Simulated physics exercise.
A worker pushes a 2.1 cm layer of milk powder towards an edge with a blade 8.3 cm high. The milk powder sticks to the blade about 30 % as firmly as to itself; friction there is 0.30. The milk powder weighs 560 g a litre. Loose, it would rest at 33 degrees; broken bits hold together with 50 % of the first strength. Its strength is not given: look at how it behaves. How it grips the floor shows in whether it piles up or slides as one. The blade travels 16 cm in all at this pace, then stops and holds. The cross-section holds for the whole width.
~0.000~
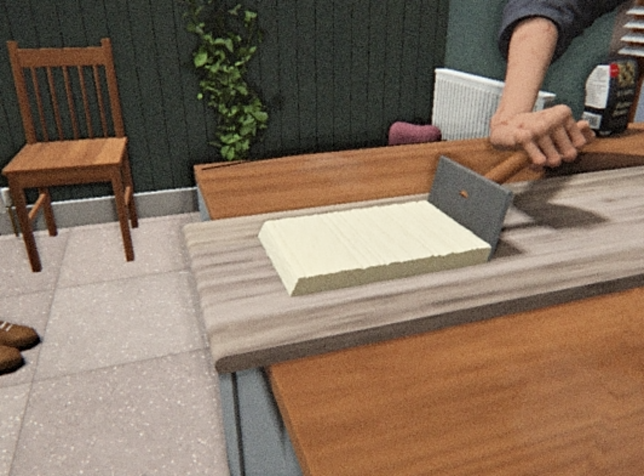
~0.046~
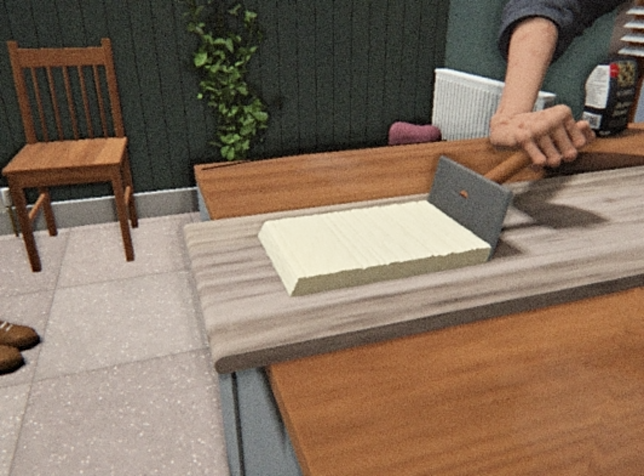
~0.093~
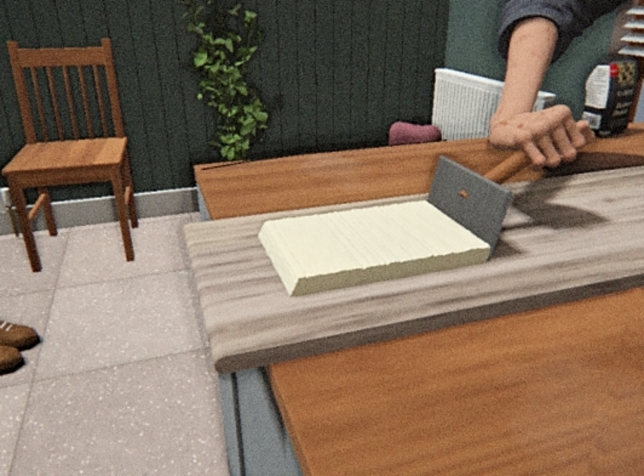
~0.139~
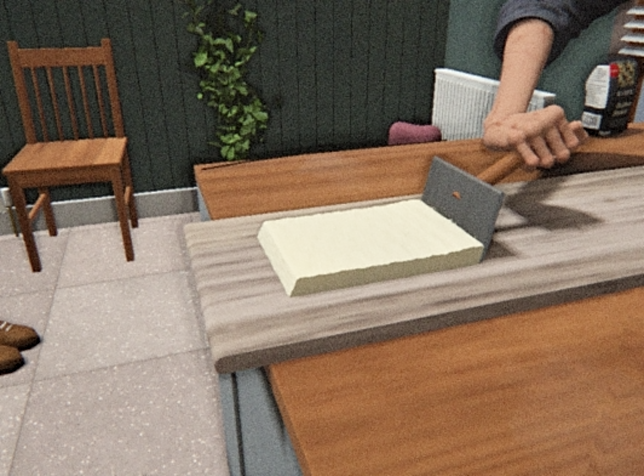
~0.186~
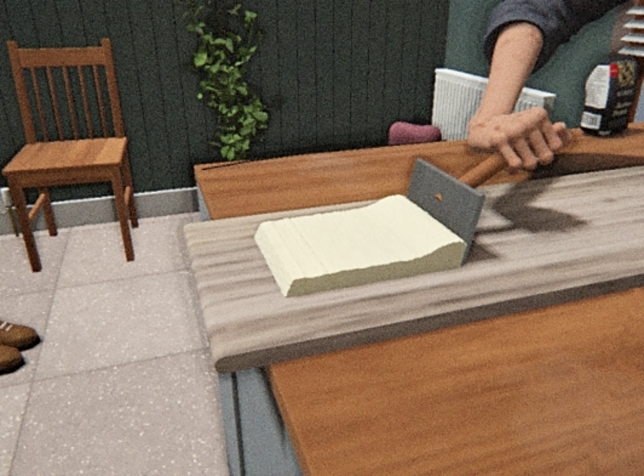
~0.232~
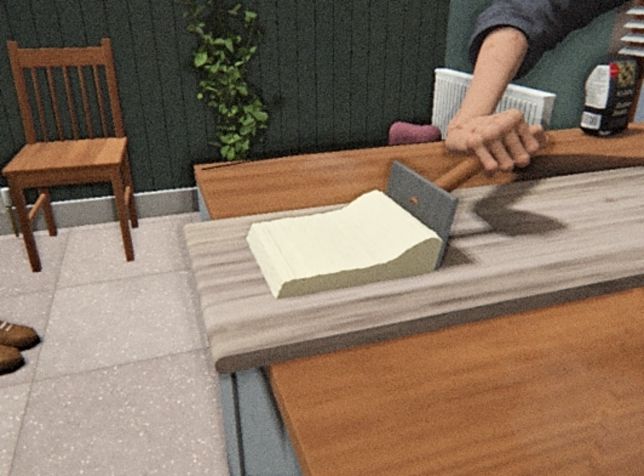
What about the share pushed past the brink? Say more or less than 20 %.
The share pushed past the brink is more than 20 %.
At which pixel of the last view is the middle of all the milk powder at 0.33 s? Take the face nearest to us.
Around (319, 279).
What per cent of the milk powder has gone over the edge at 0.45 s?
Some 0 per cent.
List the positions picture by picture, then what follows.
In the first frame, foot of the blade at (486, 263), not yet moved; front end of the milk powder at (291, 293), piled 2.1 cm high.
In the second frame, foot of the blade at (486, 263), not yet moved; front end of the milk powder at (291, 293), piled 2.1 cm high.
In the third frame, foot of the blade at (486, 263), not yet moved; front end of the milk powder at (291, 293), piled 2.1 cm high.
In the fourth frame, foot of the blade at (478, 265), moved 1.1 cm; front end of the milk powder at (290, 293), piled 2.5 cm high.
In the fifth frame, foot of the blade at (460, 268), moved 3.6 cm; front end of the milk powder at (286, 294), piled 3.5 cm high.
In the sixth frame, foot of the blade at (433, 273), moved 7.0 cm; front end of the milk powder at (277, 296), piled 4.4 cm high.
By 0.33 s, 0 % has gone over the edge.
By 0.45 s, 0 % has gone over the edge.
By 0.56 s, 21 % has gone over the edge.
By 0.68 s, 31 % has gone over the edge.
By 0.84 s, at the end, 38 % has gone over the edge.
